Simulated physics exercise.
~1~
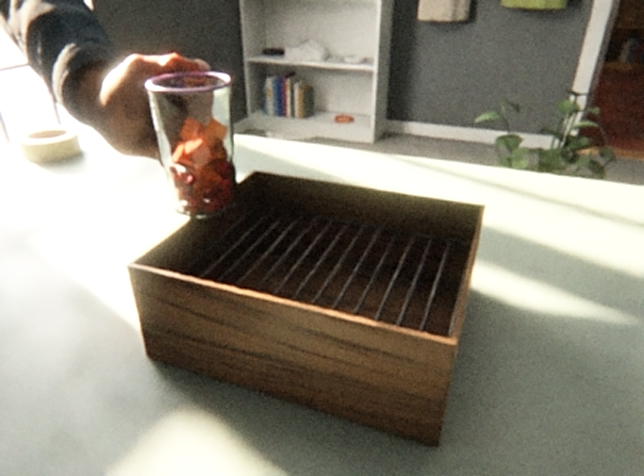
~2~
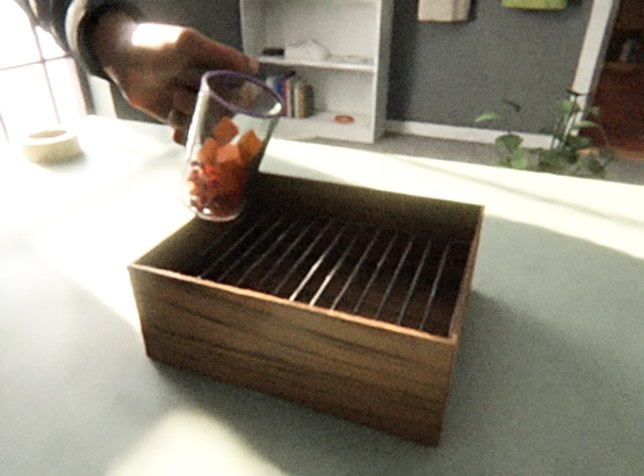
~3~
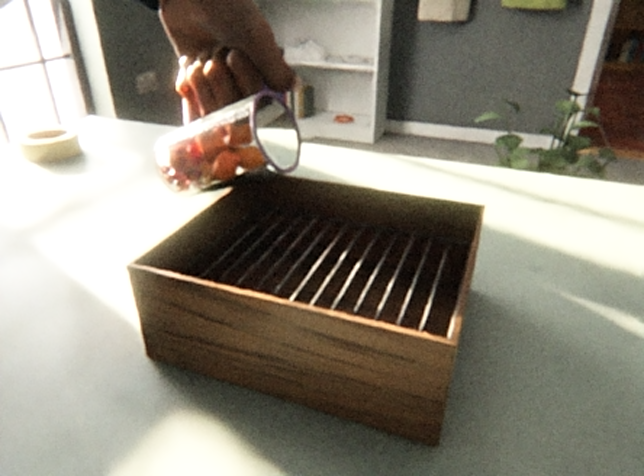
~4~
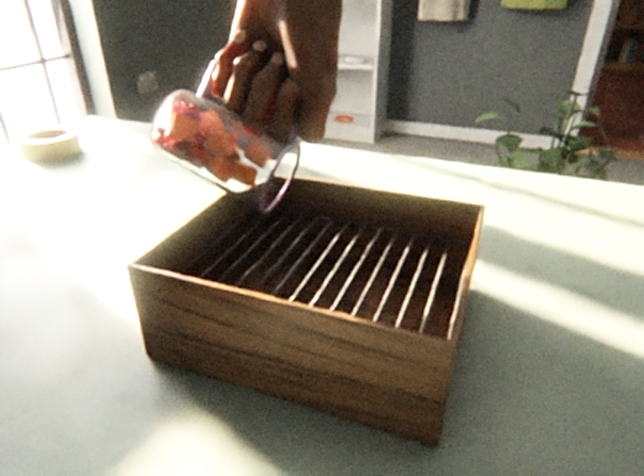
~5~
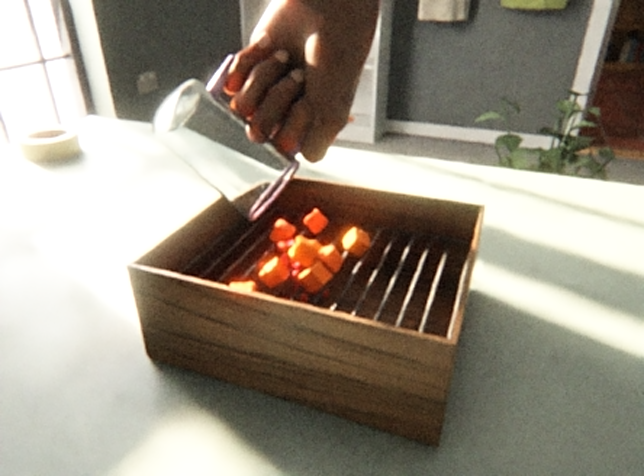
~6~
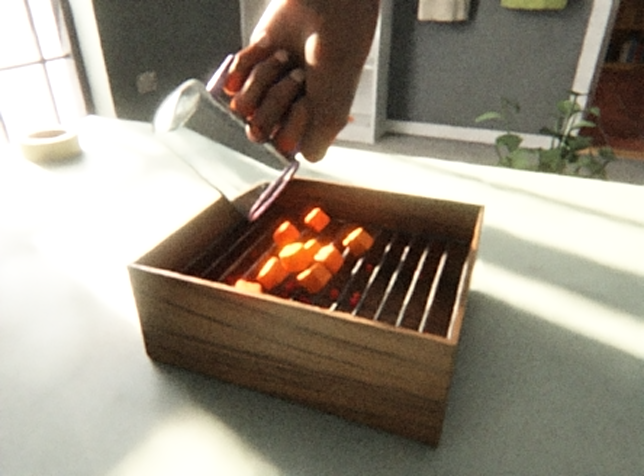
The clip shows a hand moving a clear cup of red and orange pieces over a wooden box with a row of wires, then tipping it until the pieces tumble out. The red ones drop through below, while the orange ones stay on the wires.
